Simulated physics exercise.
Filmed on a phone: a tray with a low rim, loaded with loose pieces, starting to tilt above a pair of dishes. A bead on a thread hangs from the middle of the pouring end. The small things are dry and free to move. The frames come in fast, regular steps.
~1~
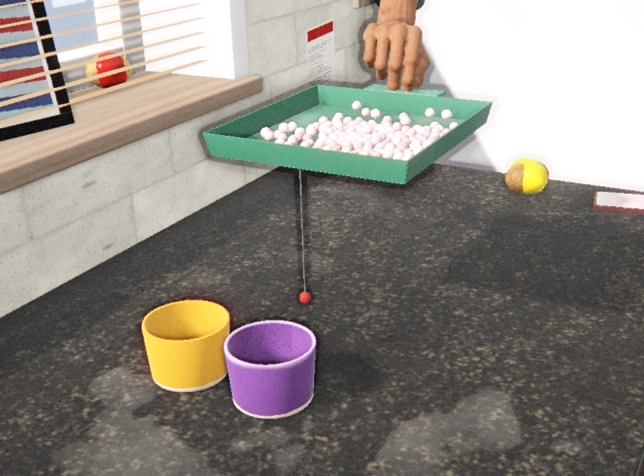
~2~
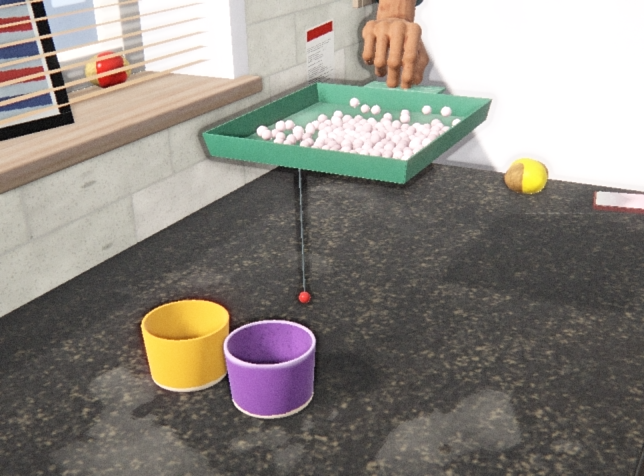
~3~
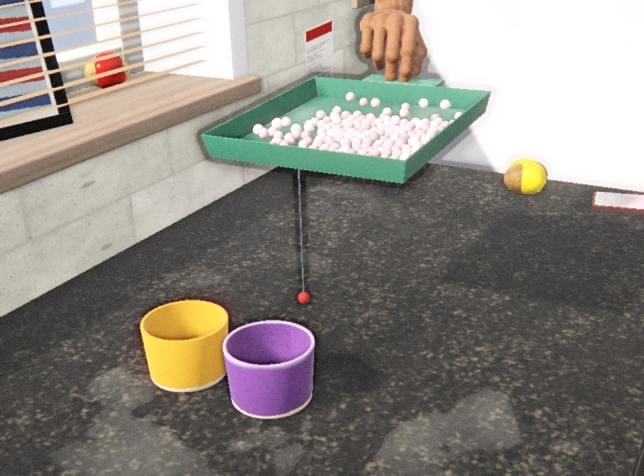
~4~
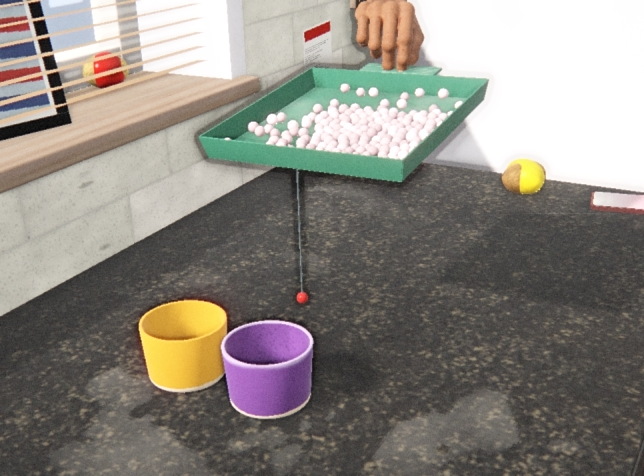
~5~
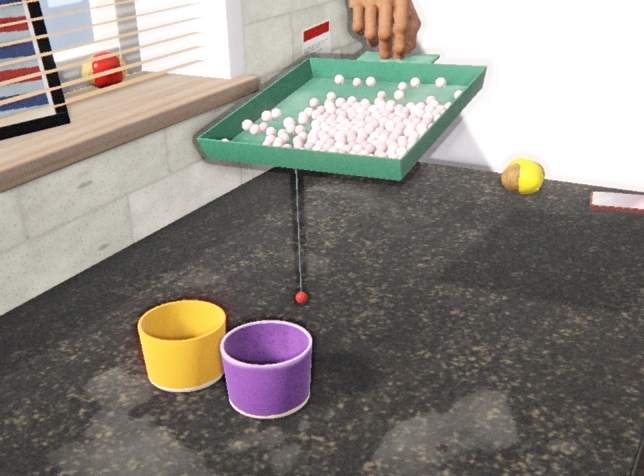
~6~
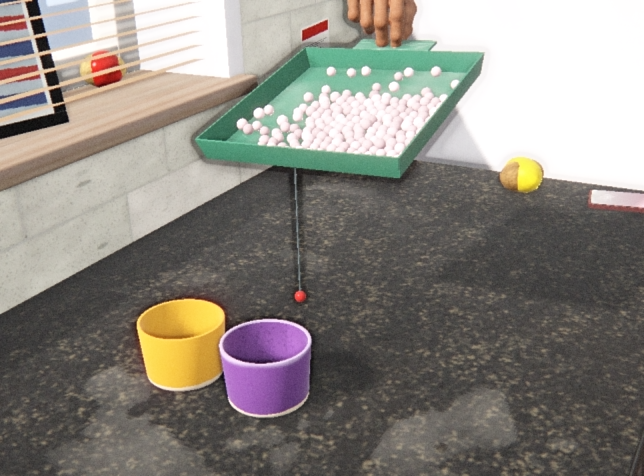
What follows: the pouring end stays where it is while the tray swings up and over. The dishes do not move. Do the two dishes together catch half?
The two hold the larger part of the load.
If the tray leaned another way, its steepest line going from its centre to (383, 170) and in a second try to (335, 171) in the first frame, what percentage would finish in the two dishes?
Near 0 % and 10 %.
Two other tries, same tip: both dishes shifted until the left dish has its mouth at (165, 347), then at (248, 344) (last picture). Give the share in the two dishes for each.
The first gives 10 %, the second 30 %.
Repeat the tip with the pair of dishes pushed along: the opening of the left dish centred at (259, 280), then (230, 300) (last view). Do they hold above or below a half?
First the smaller part, then below a half.
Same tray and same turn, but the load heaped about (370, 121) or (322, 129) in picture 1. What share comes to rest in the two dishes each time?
About 70 and 80 per cent.
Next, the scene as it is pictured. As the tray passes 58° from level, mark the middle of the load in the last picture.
At about (303, 133).
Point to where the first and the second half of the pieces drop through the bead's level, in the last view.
Around (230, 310) and then (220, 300).
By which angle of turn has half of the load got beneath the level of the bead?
Near 90 degrees.
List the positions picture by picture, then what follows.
In the first frame, corners of the pouring end (210, 133) and (404, 159), level; middle of the load (364, 143), sugar pearls; left dish (162, 361); right dish (247, 386); bead on its thread (305, 298).
In the second frame, corners of the pouring end (209, 133) and (404, 158), level; middle of the load (363, 141).
In the third frame, corners of the pouring end (208, 134) and (402, 158), tipped barely, lowest at the left corner; middle of the load (362, 139), about a tenth on the move.
In the fourth frame, corners of the pouring end (205, 135) and (400, 157), tipped a little, lowest at the left corner; middle of the load (359, 134), about a tenth on the move.
In the fifth frame, corners of the pouring end (204, 137) and (398, 156), tipped a little, lowest at the left corner; middle of the load (356, 130), about a tenth on the move.
In the sixth frame, corners of the pouring end (202, 137) and (396, 155), tipped a little, lowest at the left corner; middle of the load (351, 126), roughly half on the move; left dish (157, 360); right dish (242, 385).
Just after the last frame, tray tipped steeply; almost all on the tray; just a few in the air.
A moment on, tray tipped right over; about a tenth on the tray; roughly a quarter in the right dish; roughly a third in the left dish; roughly a quarter outside both; about a tenth in the air.
Further on, tray tipped past a quarter turn; roughly a quarter in the right dish; roughly half in the left dish; roughly a quarter outside both.
When it is over, tray tipped past a quarter turn; roughly a quarter in the right dish; roughly half in the left dish; roughly a quarter outside both.
